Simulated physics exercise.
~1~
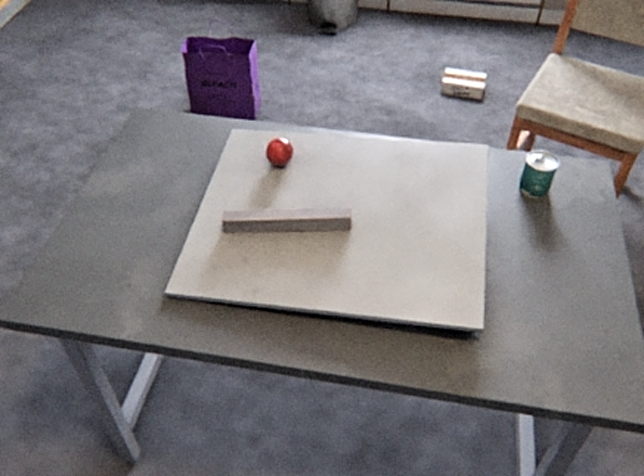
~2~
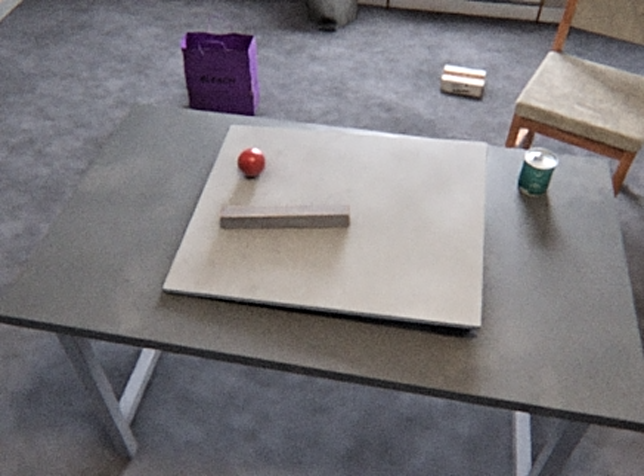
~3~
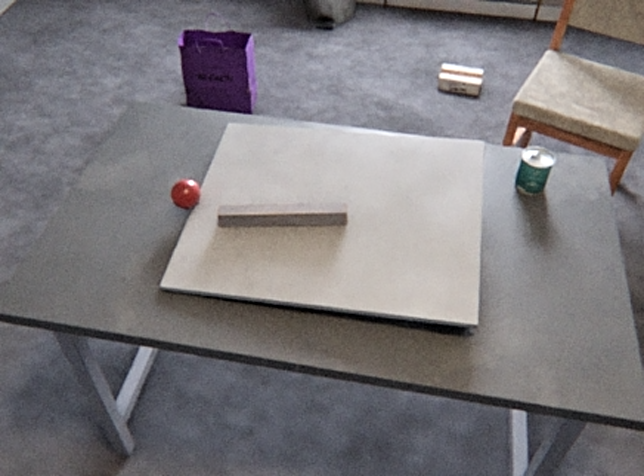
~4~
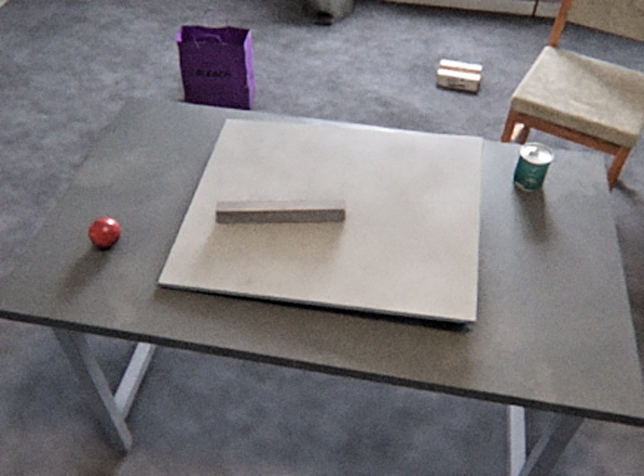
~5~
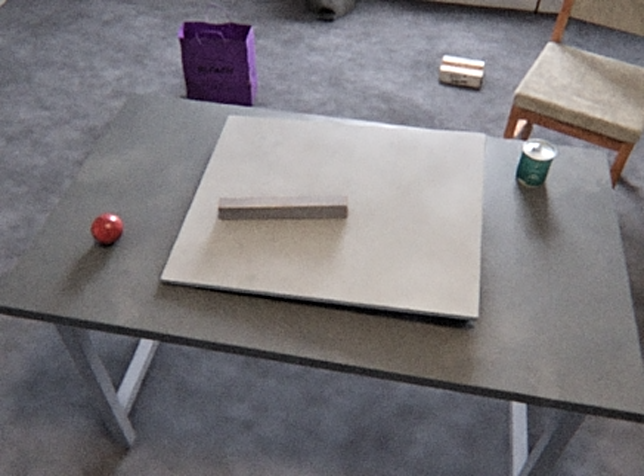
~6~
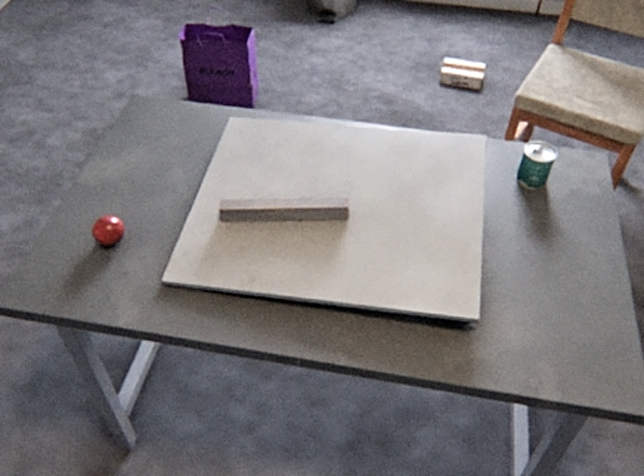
A grey table holding a pale board, with a red apple rolling off the board's left edge and resting on the tabletop.
